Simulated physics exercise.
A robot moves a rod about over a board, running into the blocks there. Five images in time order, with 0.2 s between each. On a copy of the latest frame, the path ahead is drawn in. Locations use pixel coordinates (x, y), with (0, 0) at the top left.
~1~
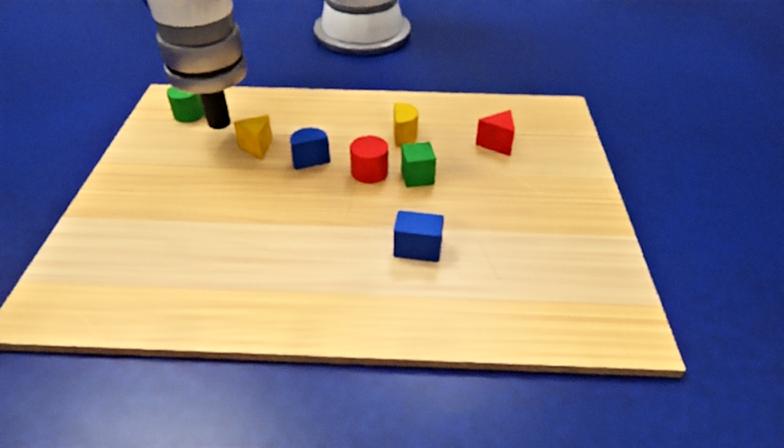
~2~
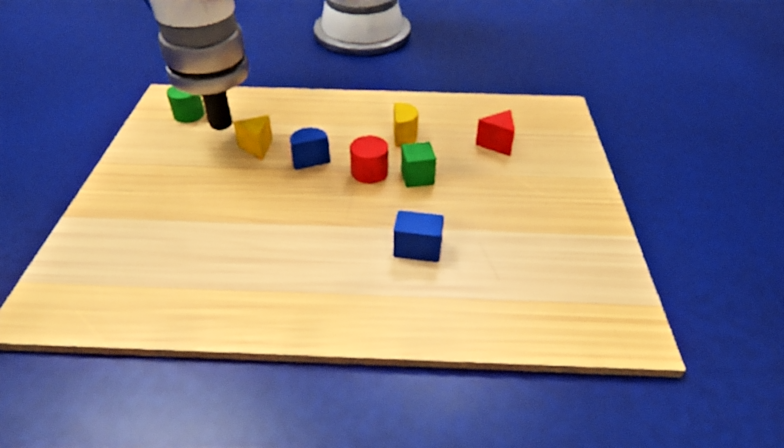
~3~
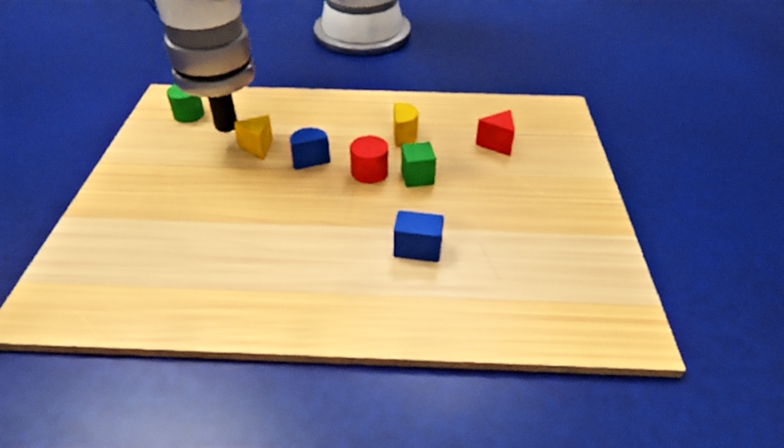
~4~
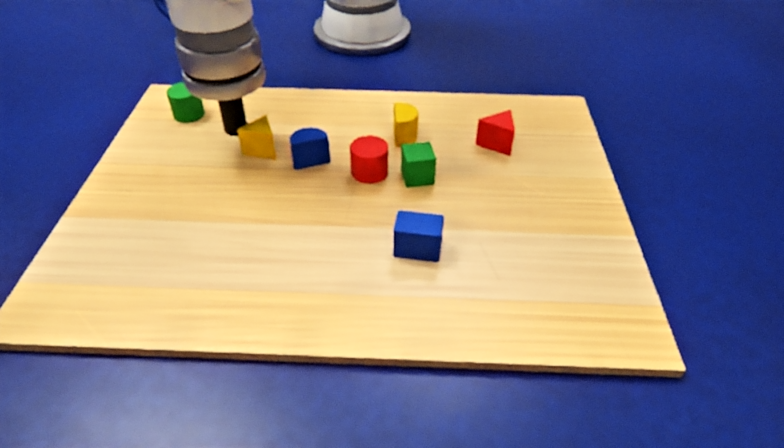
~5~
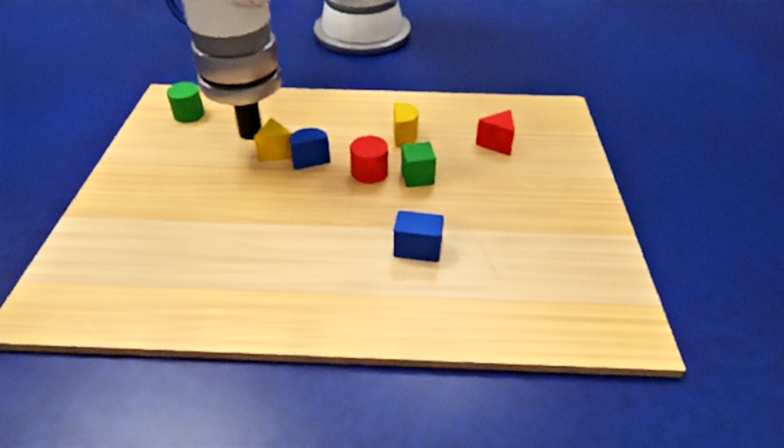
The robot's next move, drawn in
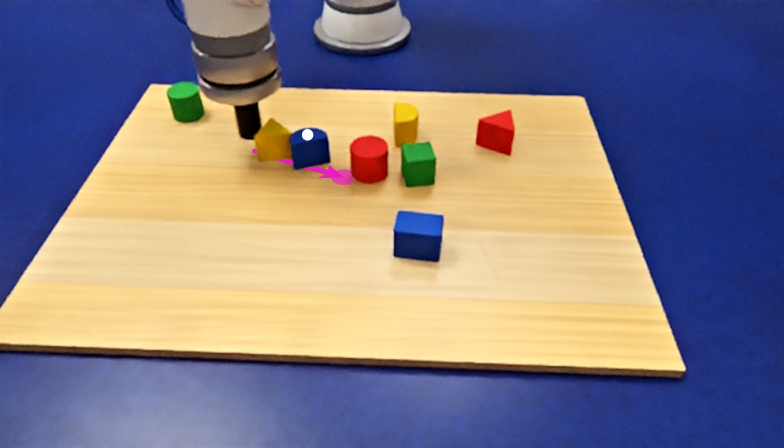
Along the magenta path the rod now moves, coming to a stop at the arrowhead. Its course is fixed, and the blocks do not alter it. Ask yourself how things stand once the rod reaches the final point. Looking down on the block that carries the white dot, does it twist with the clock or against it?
It swings round clockwise.
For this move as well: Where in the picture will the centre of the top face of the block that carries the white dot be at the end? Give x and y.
Top centre: (344, 135).
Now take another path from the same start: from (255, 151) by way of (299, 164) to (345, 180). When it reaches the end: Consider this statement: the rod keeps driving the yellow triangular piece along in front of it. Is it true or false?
That statement is not accurate.
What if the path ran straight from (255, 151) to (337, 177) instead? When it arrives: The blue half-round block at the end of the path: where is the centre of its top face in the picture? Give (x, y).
That would be at about pixel (343, 135).
Drawn move, from (255, 151) directly to (344, 177); the dot is on the blue half-round block.
What follows on the original path. One third of the way, rod at (281, 144); yellow triangular piece at (304, 131), turned 45° anticlockwise; blue half-round block at (332, 136), turned 40° clockwise.
Two thirds of the way, rod at (312, 153); yellow triangular piece at (314, 126), turned 70° anticlockwise; blue half-round block at (343, 135), turned 65° clockwise; red disc at (373, 147).
At the end, rod at (343, 161); yellow triangular piece at (314, 126), turned 70° anticlockwise; blue half-round block at (344, 135), turned 55° clockwise; red disc at (375, 147); green square block still.
